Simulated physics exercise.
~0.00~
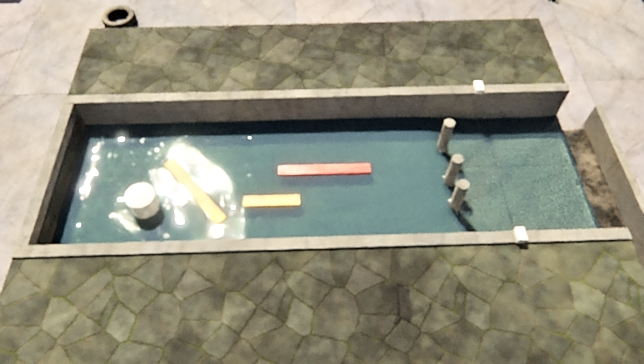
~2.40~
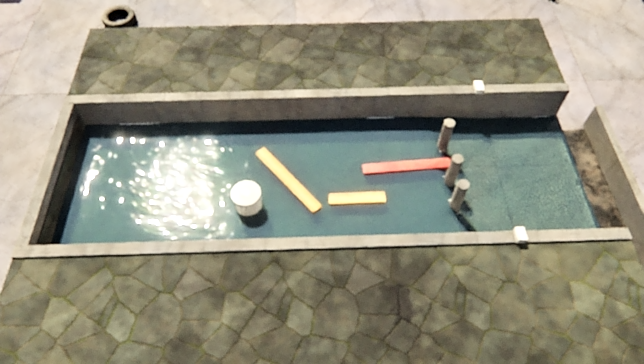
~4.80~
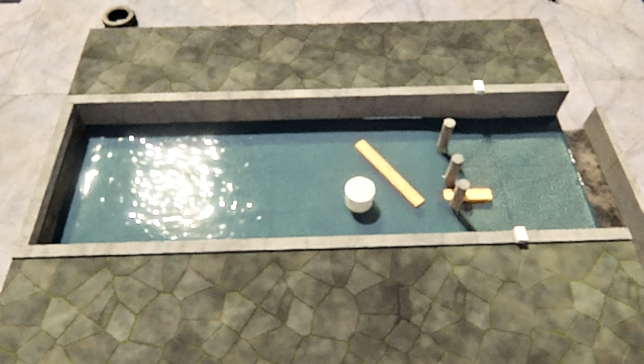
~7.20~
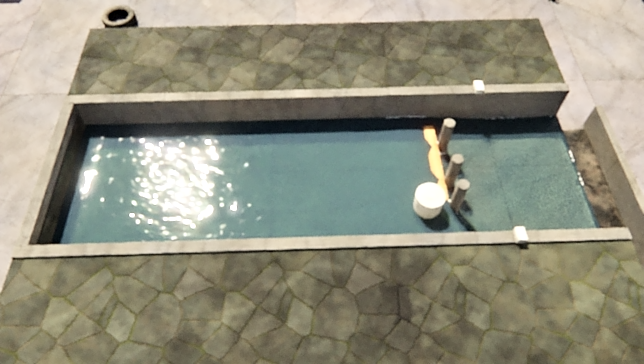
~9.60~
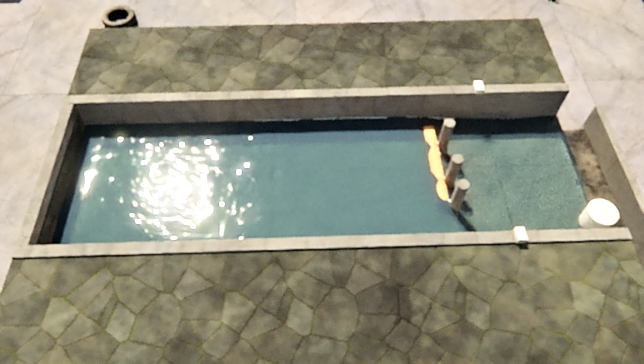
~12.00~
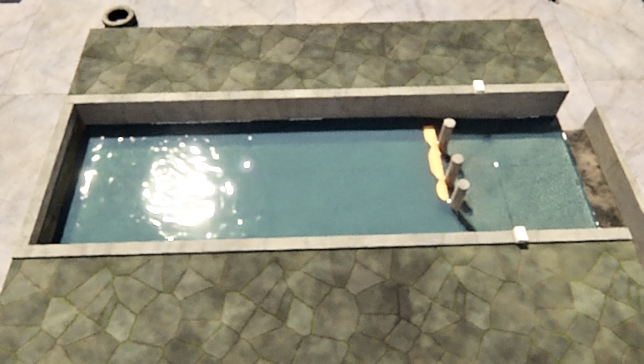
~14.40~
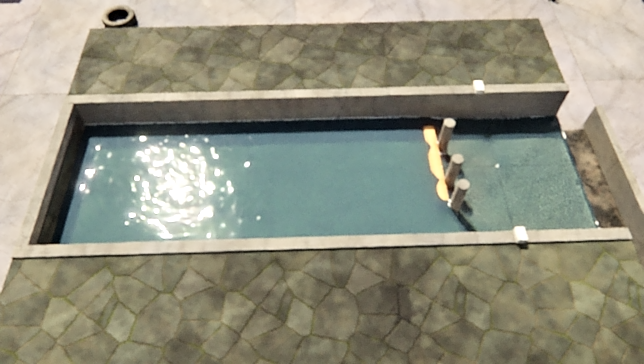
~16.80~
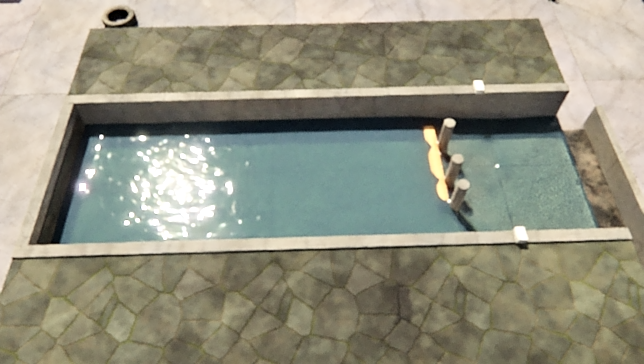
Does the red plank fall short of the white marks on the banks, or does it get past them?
It gets past them. The red plank reaches the posts ahead of the other floating things and goes on out of the channel beyond the white marks.
